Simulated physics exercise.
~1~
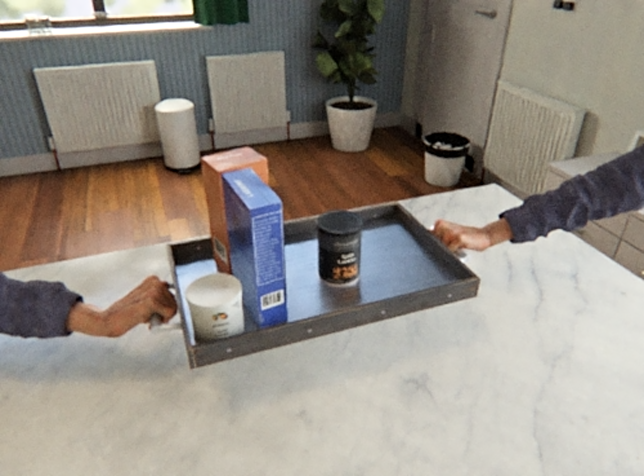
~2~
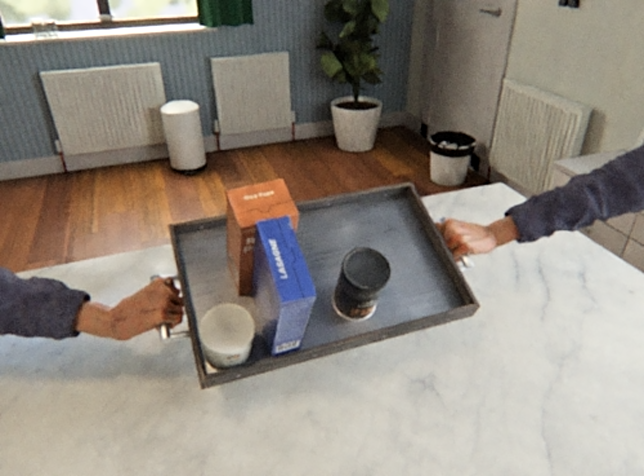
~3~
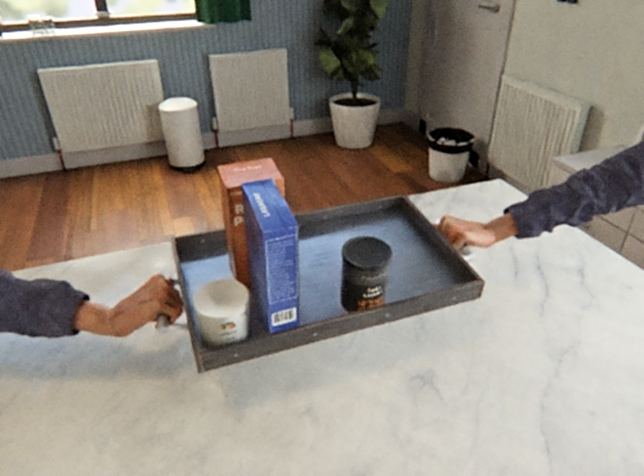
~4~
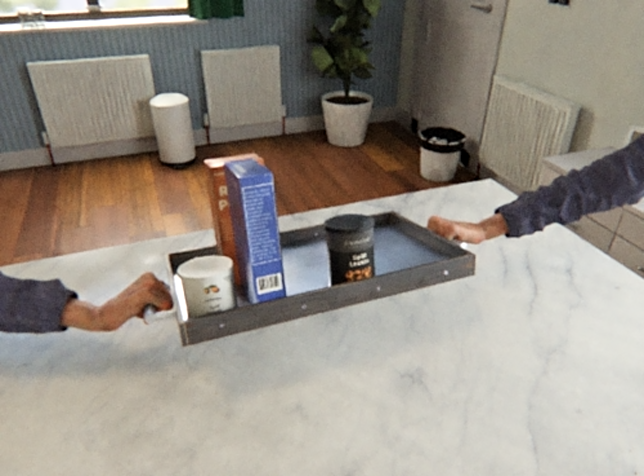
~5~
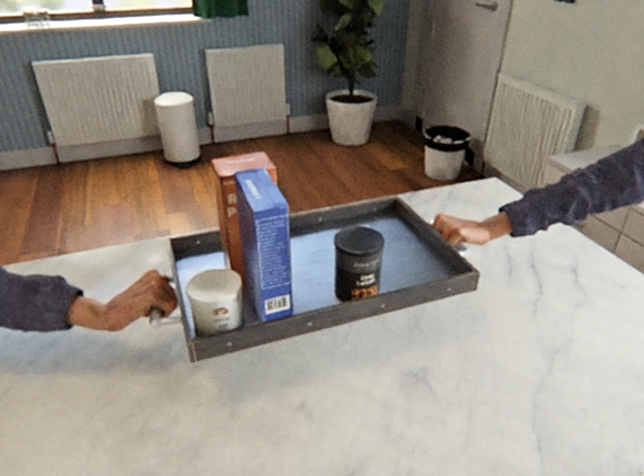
The clip opens on two hands holding a dark rimmed tray over a pale marble counter, with a blue packet, an orange carton, a white tin and a black tin standing on it. The hands tip the tray steeply towards the viewer, and the black tin shifts to the right and nearer the front rim. They bring the tray back up, then tilt it more gently the opposite way, lowering the far edge. Finally they level it again, with all four items still upright on the tray and the black tin sitting slightly closer to the near side.
